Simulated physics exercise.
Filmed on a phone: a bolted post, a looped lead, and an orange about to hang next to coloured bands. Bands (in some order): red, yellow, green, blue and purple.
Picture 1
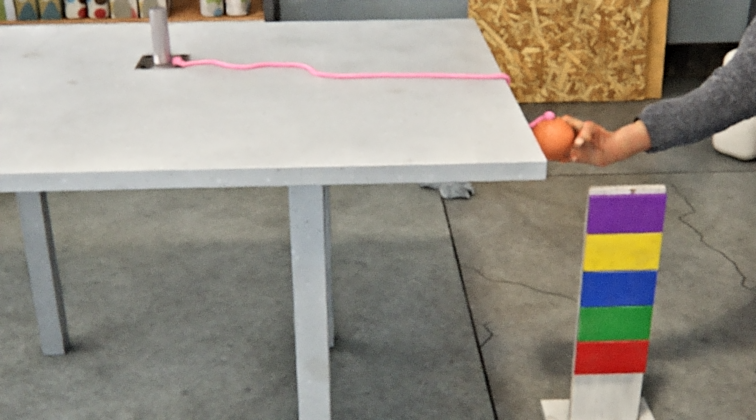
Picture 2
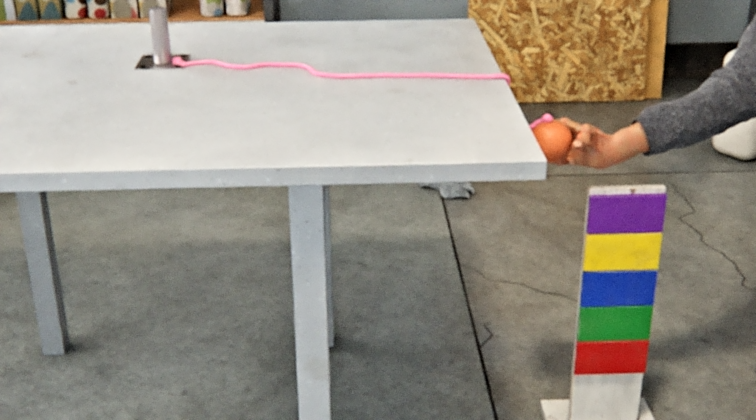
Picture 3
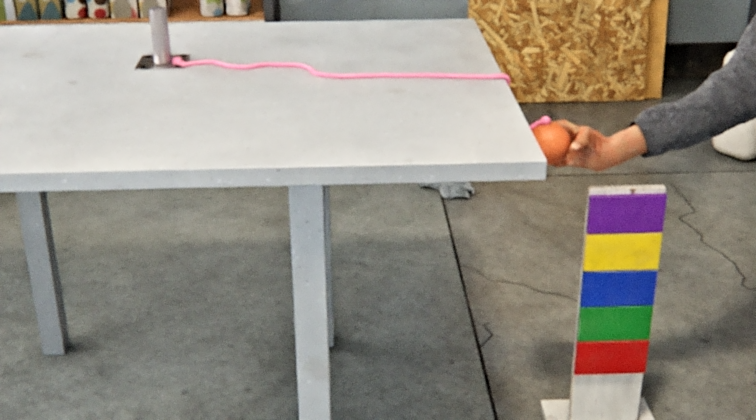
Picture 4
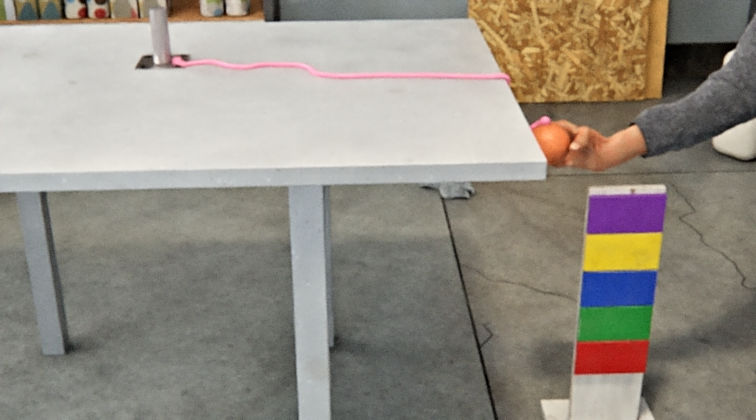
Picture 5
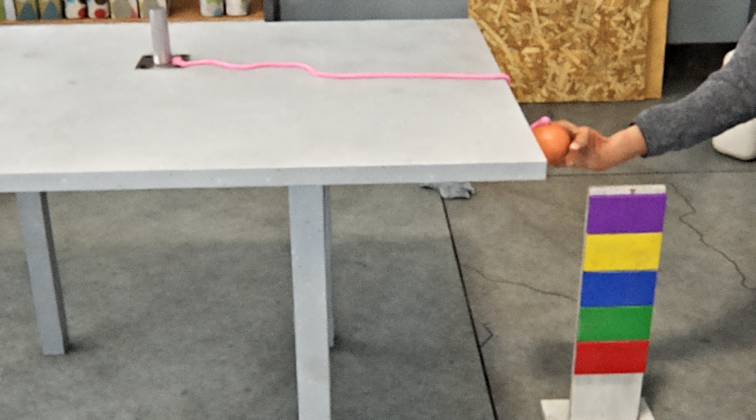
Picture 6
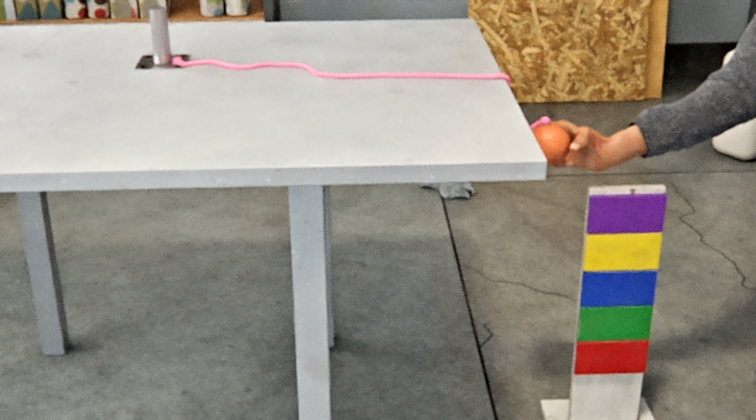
The clip shows a hand holding an orange ball at the right edge of a gray table, with a pink cord running across the tabletop and a colored striped post standing below; the hand and ball barely move.
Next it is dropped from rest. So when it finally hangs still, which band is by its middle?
At purple.
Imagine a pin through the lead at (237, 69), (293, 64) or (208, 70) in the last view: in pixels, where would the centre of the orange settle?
They end up at (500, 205), (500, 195) and (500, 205).
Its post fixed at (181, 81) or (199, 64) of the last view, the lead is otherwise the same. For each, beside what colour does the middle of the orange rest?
Trial 1 - yellow; trial 2 - yellow.
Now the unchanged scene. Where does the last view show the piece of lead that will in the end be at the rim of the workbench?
It's the piece you see at (468, 77).
A little later, orange near (519, 204); level with purple.
Next, orange near (479, 205); level with purple.
When it is over, orange near (497, 211); level with purple. At purple.
